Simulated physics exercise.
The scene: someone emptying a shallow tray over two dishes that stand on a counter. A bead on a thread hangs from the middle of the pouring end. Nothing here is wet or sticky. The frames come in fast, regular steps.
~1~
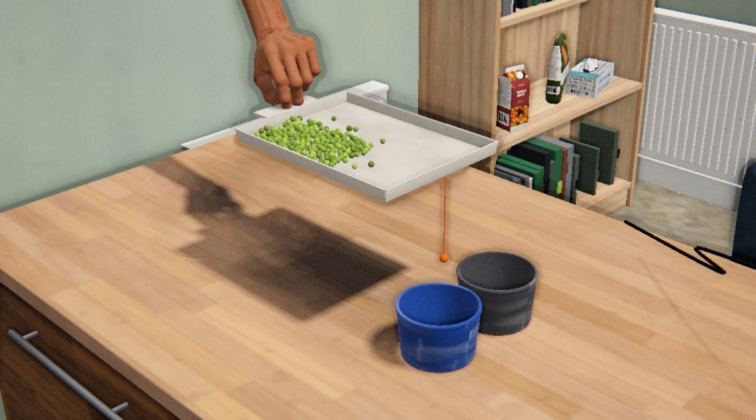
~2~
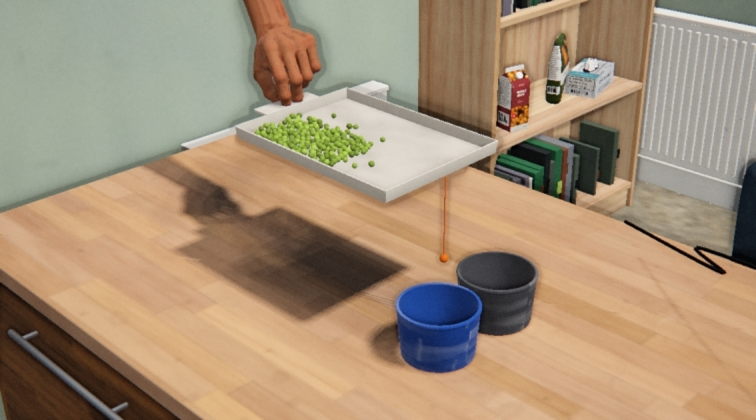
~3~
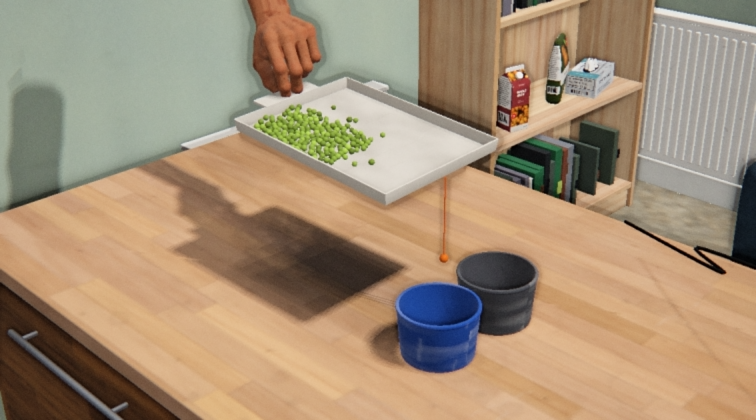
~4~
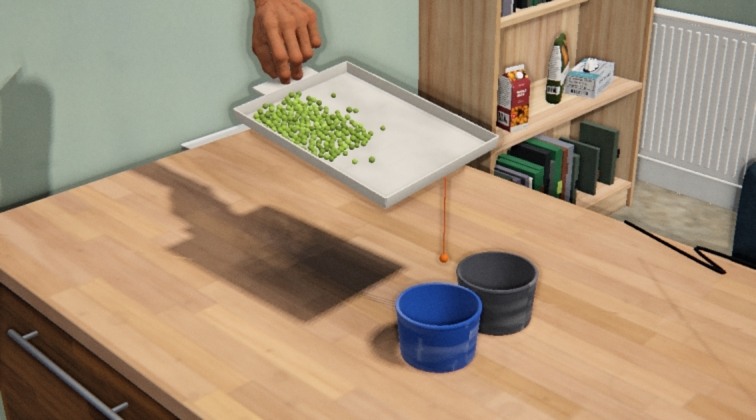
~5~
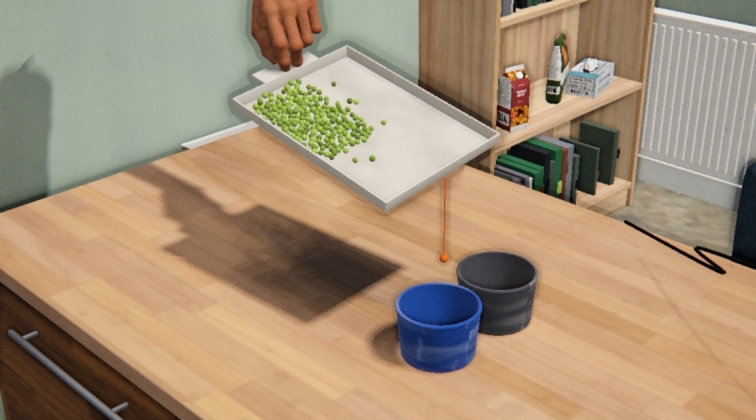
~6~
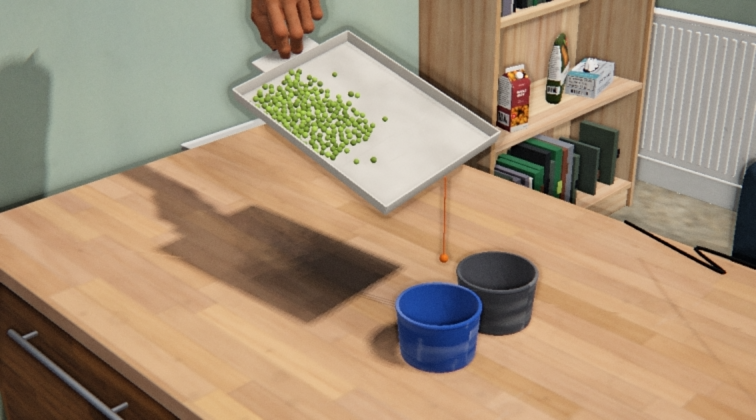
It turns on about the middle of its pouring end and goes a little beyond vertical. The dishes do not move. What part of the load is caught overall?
In the dishes lies less than half of it.
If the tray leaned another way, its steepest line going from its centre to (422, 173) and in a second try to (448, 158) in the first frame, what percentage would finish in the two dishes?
About 70 and 30 per cent.
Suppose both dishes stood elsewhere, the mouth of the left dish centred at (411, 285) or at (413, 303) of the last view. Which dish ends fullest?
The first try: The dish on the left. The second: The dish on the left.
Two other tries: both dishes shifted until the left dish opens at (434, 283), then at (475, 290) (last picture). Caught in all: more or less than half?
First less than half, then less than half.
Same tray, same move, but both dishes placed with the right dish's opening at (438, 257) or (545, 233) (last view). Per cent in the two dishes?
In turn 70 and 0 in a hundred.
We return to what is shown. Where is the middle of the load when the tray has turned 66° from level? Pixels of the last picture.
Close to (386, 200).
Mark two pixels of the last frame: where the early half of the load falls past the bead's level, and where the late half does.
Early half (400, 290), late half (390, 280).
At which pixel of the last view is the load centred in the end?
Close to (393, 355).
Just after the last frame, tray tipped steeply; the larger part on the tray; just a few in the left dish; just a few outside both; about a tenth in the air.
A moment on, tray tipped past a quarter turn; about a tenth on the tray; roughly a quarter in the left dish; roughly half outside both; about a tenth in the air.
Further on, tray tipped past a quarter turn; roughly a quarter in the left dish; the larger part outside both.
When it is over, tray tipped past a quarter turn; roughly a quarter in the left dish; not one in the right dish; the larger part outside both.
